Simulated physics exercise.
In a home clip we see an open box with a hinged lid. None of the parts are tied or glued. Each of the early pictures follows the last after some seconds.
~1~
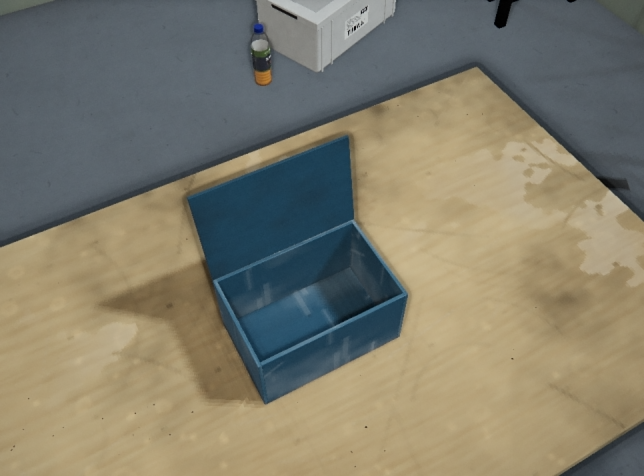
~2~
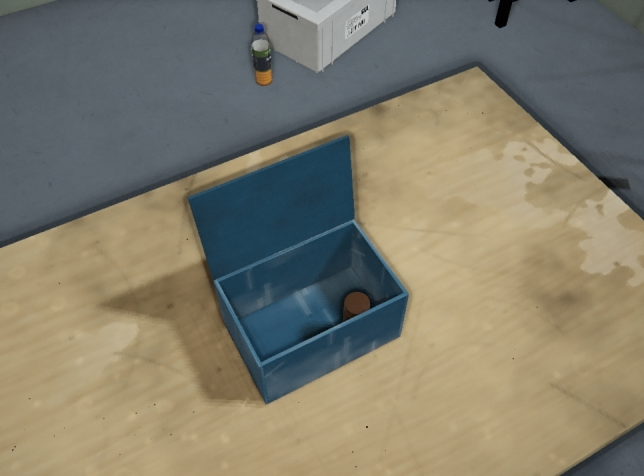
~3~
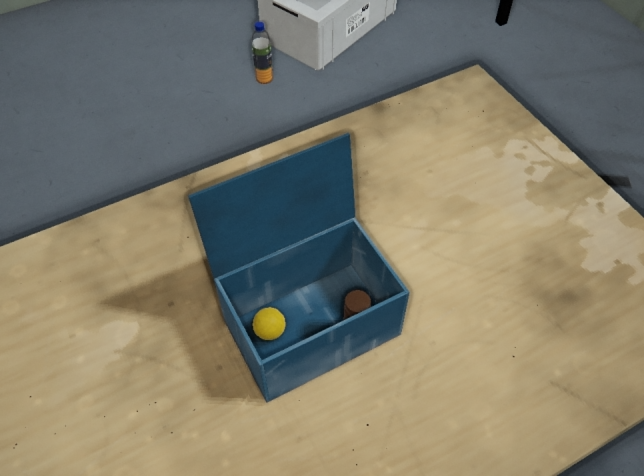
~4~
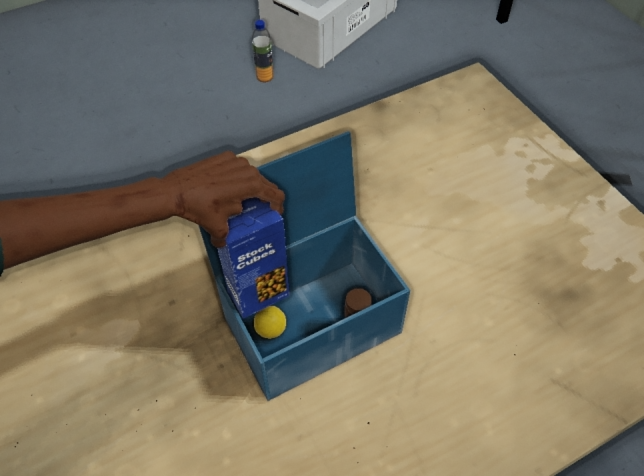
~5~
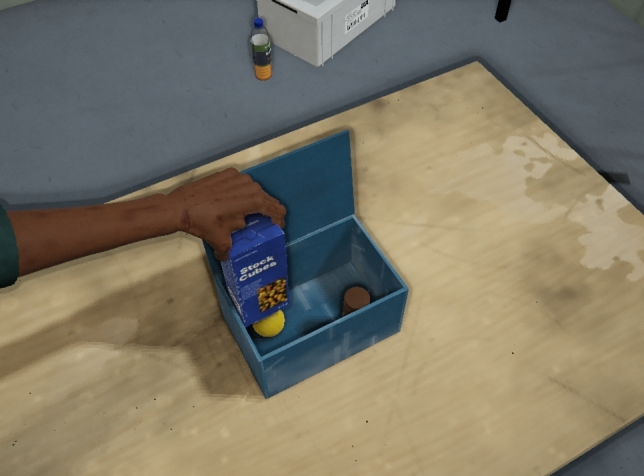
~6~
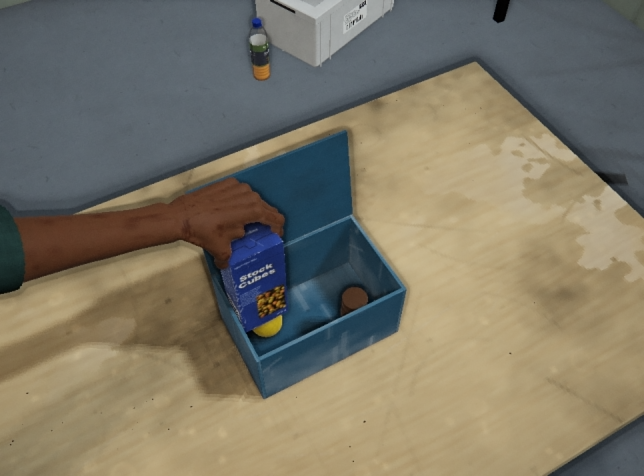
On a wooden tabletop, a brown object and yellow lemon appear in an open blue box before a hand lowers in a blue packet.
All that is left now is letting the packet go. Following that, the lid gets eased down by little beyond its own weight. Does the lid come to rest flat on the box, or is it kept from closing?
The lid is kept from closing.
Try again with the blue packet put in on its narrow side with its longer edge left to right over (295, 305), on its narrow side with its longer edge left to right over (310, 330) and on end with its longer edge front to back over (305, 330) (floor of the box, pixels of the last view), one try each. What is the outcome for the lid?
With the first placement the lid remains open; with the second, it ends up closed; with the third, it remains open.
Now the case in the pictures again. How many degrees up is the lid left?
Some 25°.
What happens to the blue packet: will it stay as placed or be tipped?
Observation: It tilts over.
Then, 1.60 s later than the last frame, lid 86° above the rim; blue packet tilted by 25° near (246, 279); yellow lemon moved a little.
Then, 2.30 s later than the last frame, lid 47° above the rim; blue packet tilted by 34° near (264, 307); yellow lemon moved a little.
Then, 3.00 s later than the last frame, lid 24° above the rim; blue packet tilted by 52° near (277, 320); yellow lemon moved a little.
When it is over, lid 23° above the rim; lying over in the box, blue packet; the other 2 as before. End places, in pixels of the last picture, blue packet near (275, 316).
